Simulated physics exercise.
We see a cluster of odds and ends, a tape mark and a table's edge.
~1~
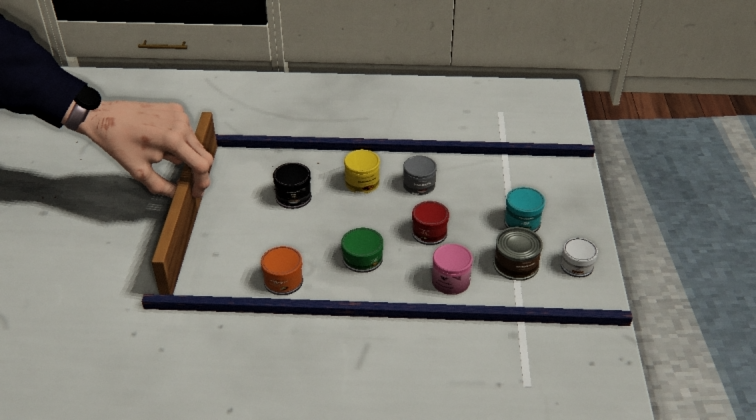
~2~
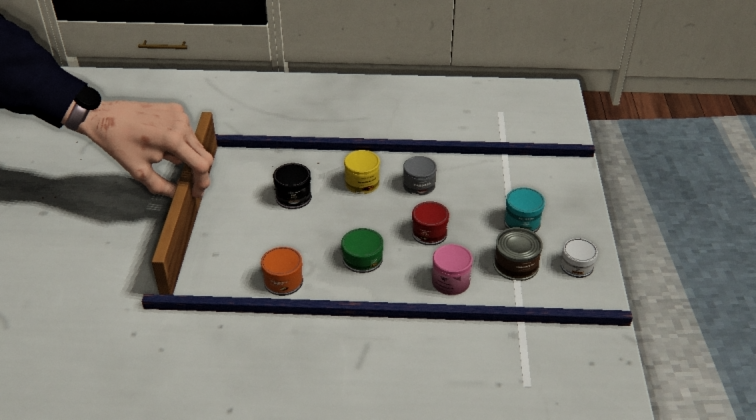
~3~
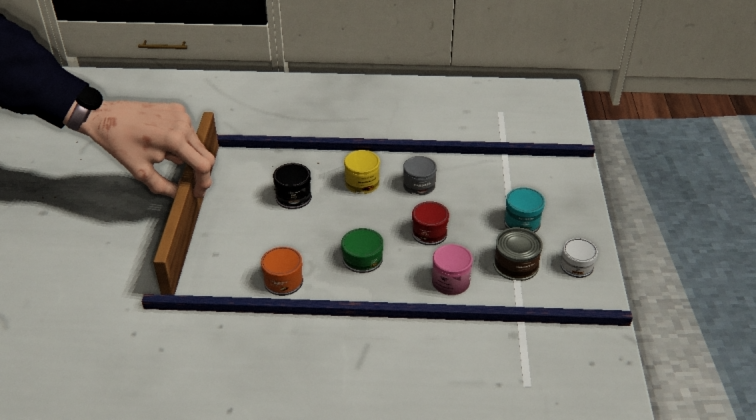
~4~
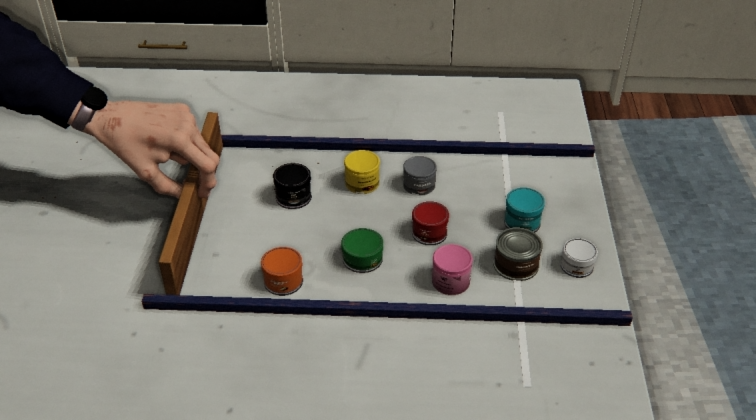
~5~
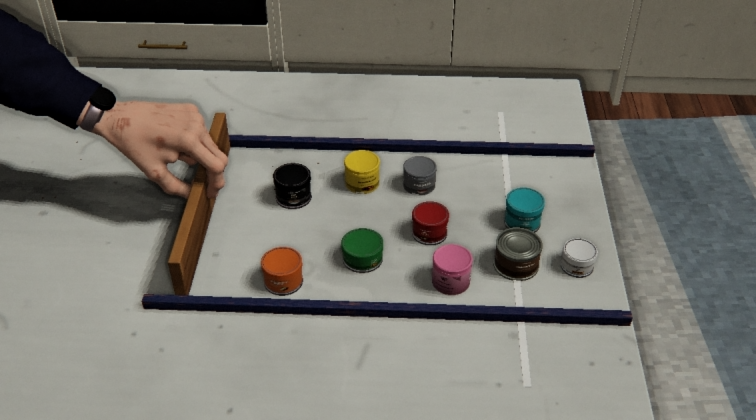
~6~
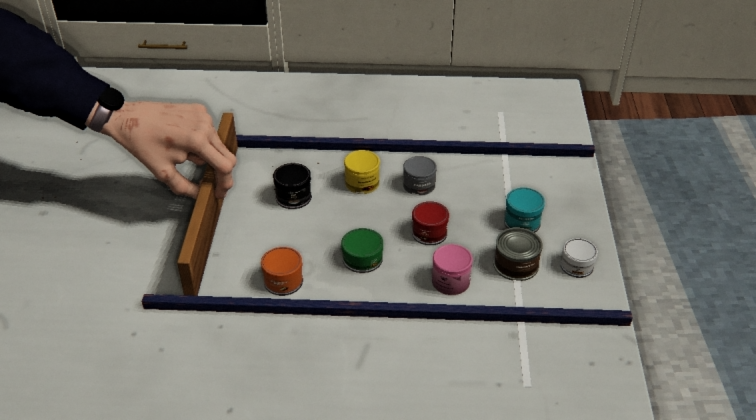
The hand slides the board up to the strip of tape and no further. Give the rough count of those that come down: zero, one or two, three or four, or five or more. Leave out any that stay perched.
The number that fall off is zero.
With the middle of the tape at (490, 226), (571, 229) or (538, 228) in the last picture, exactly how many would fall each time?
In that order 0, 5 and 1.
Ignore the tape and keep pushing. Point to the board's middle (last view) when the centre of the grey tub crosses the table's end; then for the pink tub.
Its middle is around (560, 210) and around (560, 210).
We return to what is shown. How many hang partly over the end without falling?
It comes to 0.
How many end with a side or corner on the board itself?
5 of them.
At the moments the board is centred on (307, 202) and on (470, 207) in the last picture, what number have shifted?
At the one place 2, at the other 8.
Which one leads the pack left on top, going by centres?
The white tin.
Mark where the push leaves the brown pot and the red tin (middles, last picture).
About (573, 240), and the other about (531, 227).
A little later, none off yet; white tin at rest near (579, 258); turquoise tin at rest near (524, 211); brown pot at rest near (518, 254).
When it is over, the number that fall off is zero.
